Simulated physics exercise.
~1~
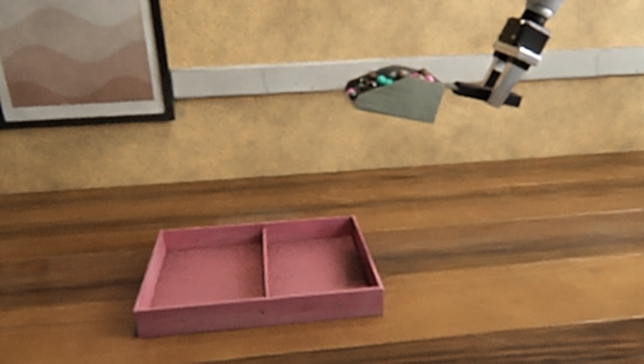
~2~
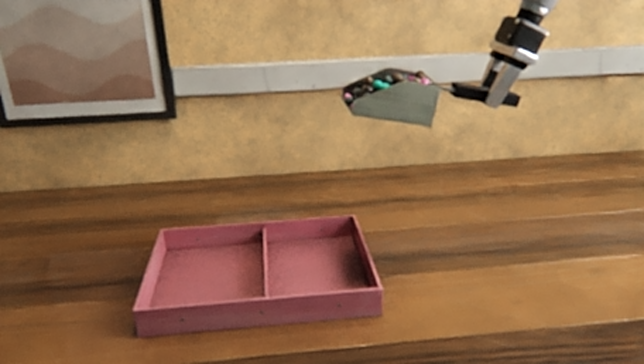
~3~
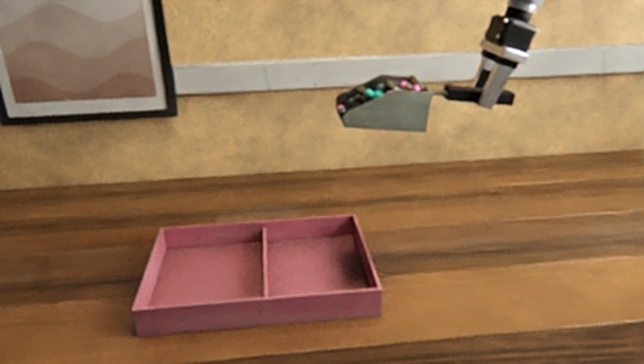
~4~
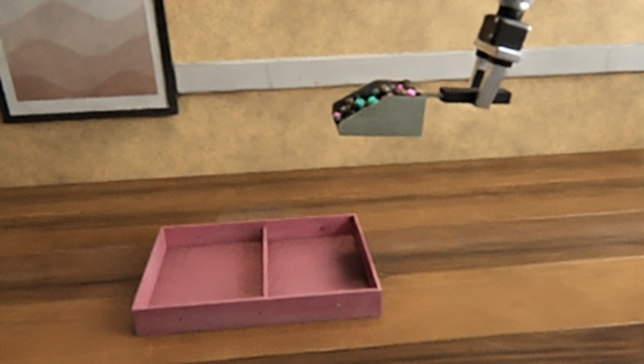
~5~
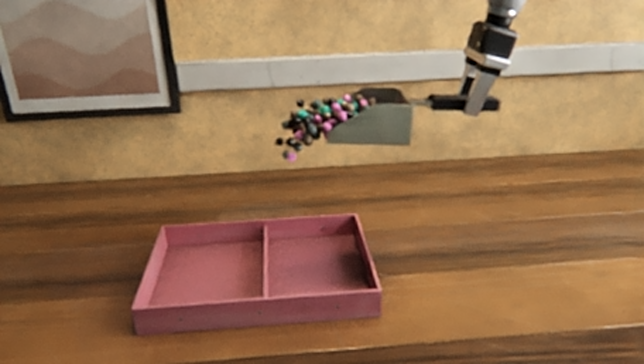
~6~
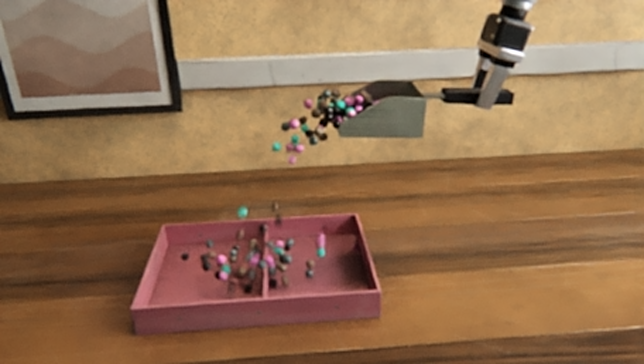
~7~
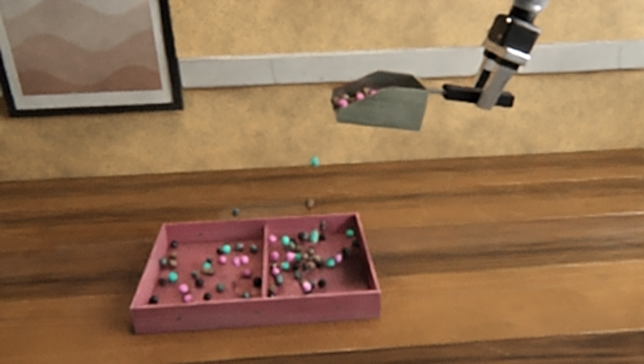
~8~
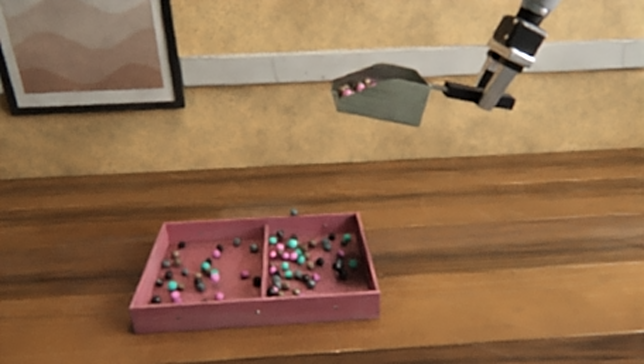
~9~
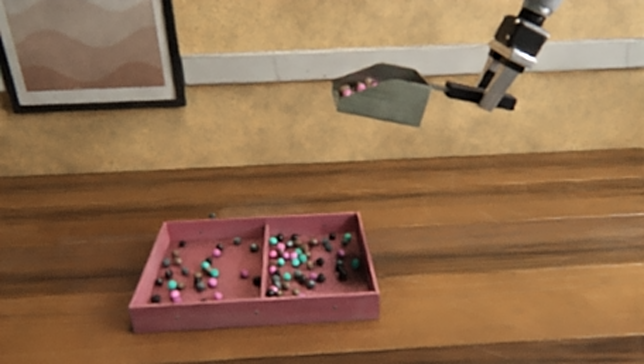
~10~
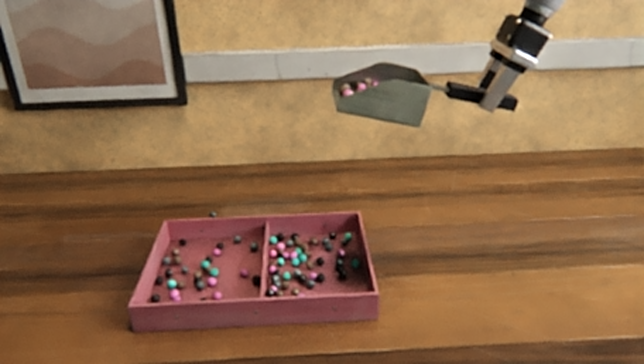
Robot arm jerking a metal scoop, spilling colourful round sweets into both halves of a pink divided tray, some staying in the scoop.
